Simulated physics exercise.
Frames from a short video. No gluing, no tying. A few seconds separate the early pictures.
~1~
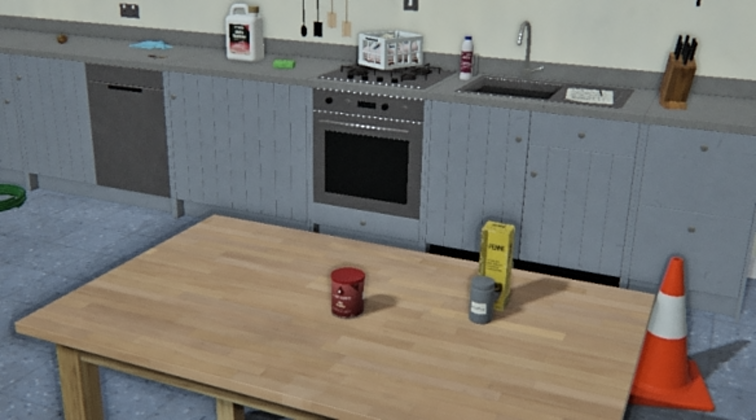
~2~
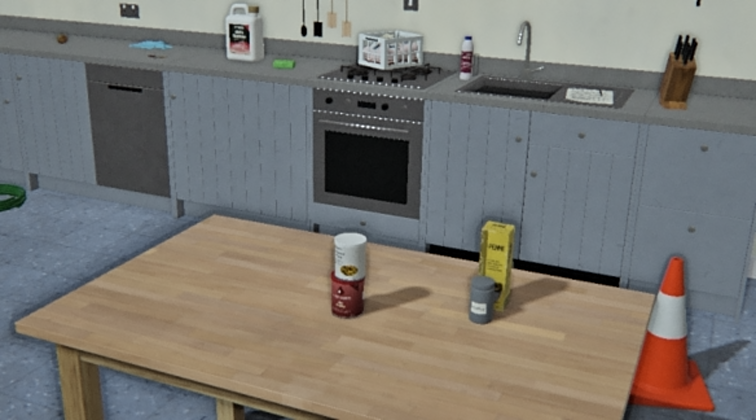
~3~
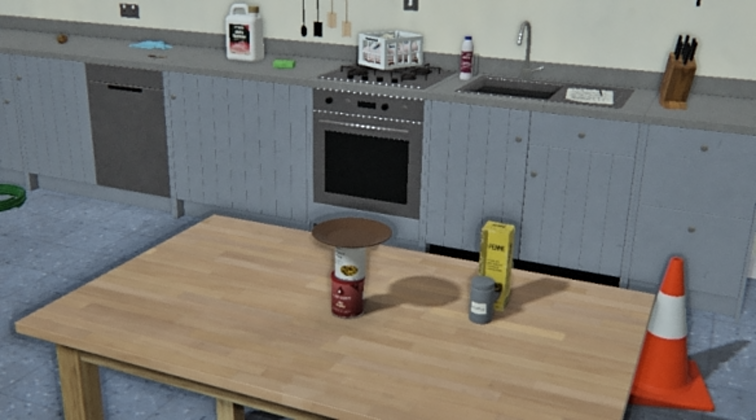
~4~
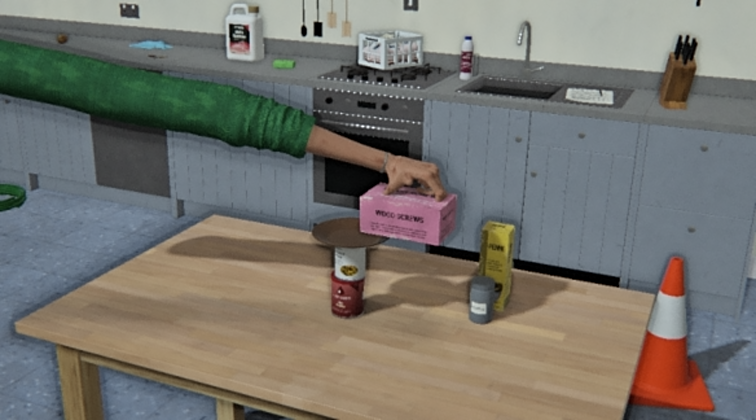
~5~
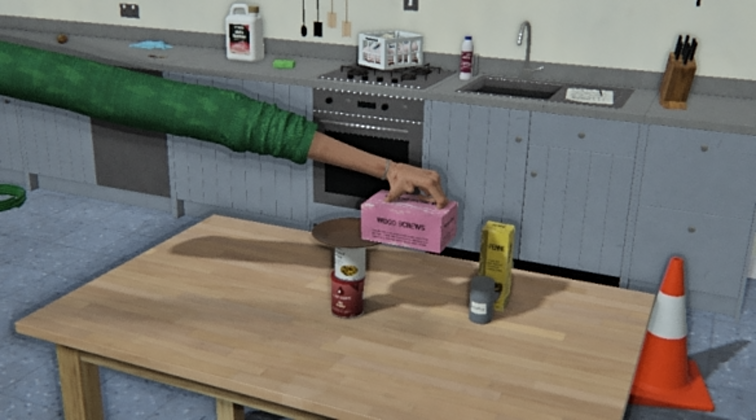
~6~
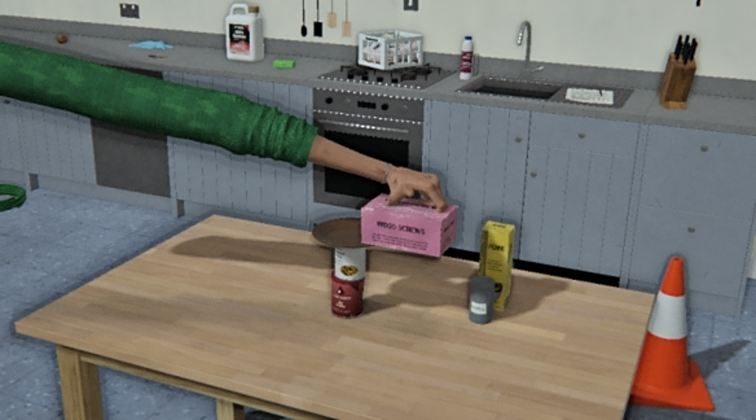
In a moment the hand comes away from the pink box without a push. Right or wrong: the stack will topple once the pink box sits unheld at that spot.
Right.
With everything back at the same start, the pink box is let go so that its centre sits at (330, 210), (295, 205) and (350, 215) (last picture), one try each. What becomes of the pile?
First the pile remains standing, second it topples, third it remains standing.
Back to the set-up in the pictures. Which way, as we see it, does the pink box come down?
Pretty clearly in the rightward direction.
Then, 0.40 s later than the last frame, pink box now fallen.
Then, 0.60 s later than the last frame, things are still on the move.
When it is over, fallen, pink box; the other 5 as before. End places, in pixels of the last picture, pink box near (481, 325). The pile gives way.
